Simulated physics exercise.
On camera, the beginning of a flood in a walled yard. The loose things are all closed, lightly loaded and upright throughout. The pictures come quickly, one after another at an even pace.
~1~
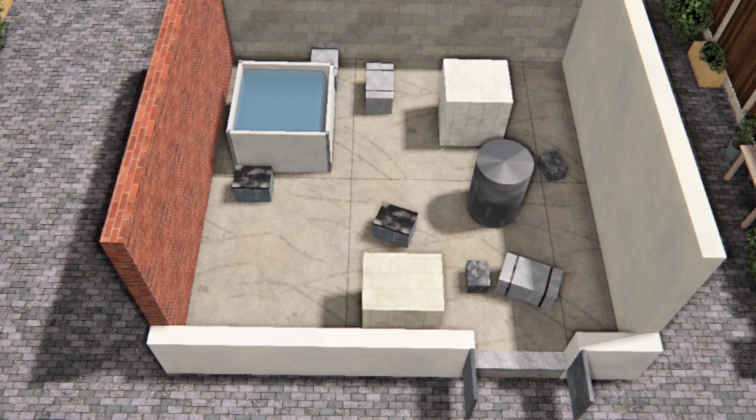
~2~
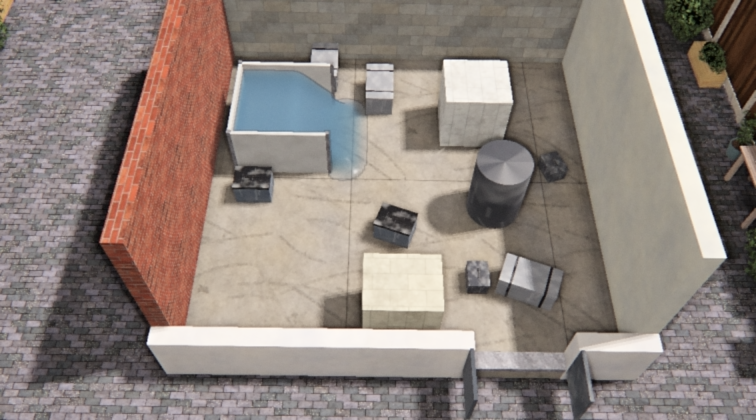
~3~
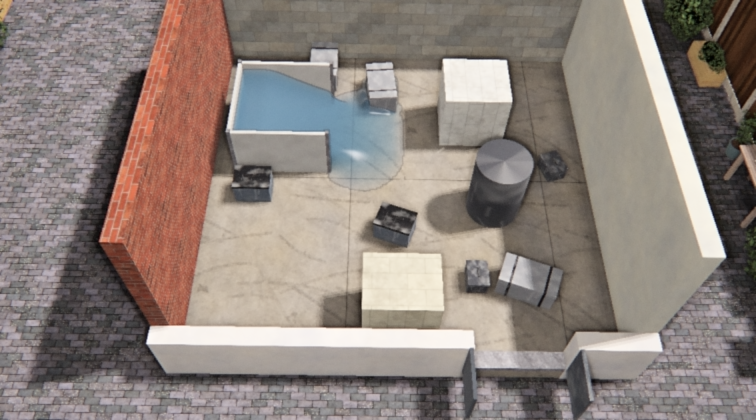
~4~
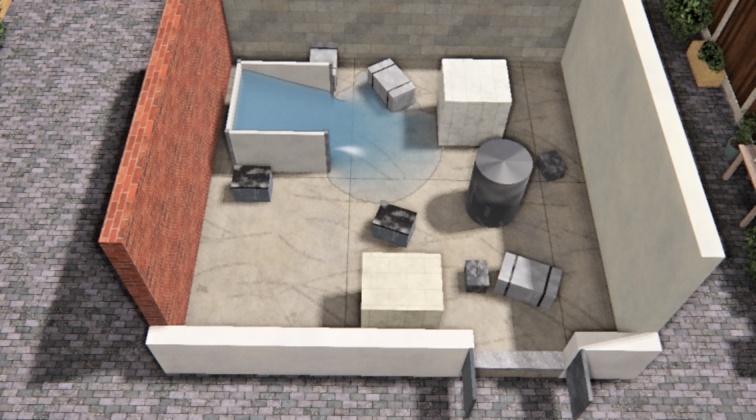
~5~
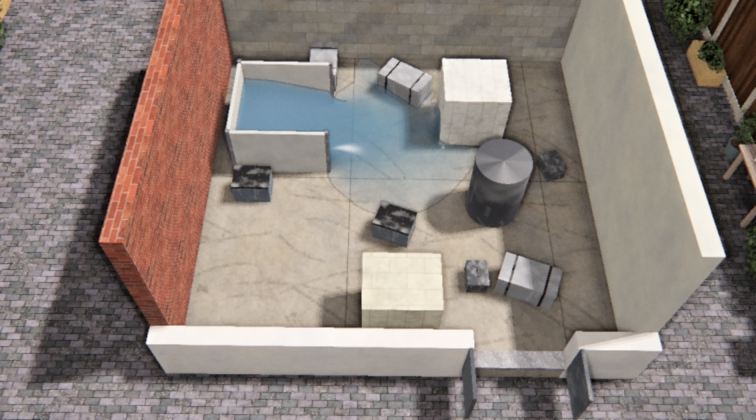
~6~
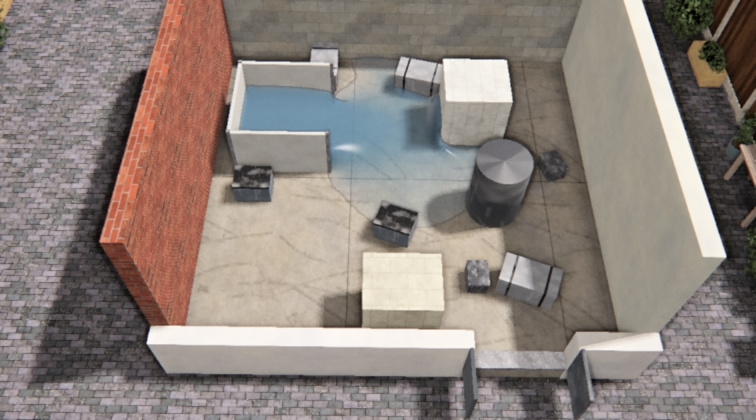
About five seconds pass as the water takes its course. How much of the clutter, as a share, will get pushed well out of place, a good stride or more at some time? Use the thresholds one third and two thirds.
I'd put it at two thirds or higher.
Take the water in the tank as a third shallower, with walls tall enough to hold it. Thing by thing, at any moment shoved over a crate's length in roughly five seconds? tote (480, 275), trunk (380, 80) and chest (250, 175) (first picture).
Well, in sequence: Carried that far, carried that far, not carried that far.
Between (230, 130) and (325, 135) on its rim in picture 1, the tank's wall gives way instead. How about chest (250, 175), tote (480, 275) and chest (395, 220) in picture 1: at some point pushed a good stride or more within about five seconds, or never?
Results in order: Cleared that distance / cleared that distance / cleared that distance.
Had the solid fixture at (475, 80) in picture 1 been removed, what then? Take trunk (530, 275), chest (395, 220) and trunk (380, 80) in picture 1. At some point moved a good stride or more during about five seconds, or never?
Taking them in turn, the first traveled far, the second stayed within range, and the third traveled far.
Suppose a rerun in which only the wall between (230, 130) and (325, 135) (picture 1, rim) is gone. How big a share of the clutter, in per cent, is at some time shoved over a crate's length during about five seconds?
40 % or thereabouts.
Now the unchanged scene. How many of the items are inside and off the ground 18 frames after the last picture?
The total is 3.
A moment on, 1 of 7 are well off their spots; 0 afloat.
Next, 3 of 7 are well off their spots; 1 afloat.
Later, 4 of 7 are well off their spots; 3 afloat.
In the end, 5 of 7 are well off their spots, and 5 have been at some point; 3 afloat.
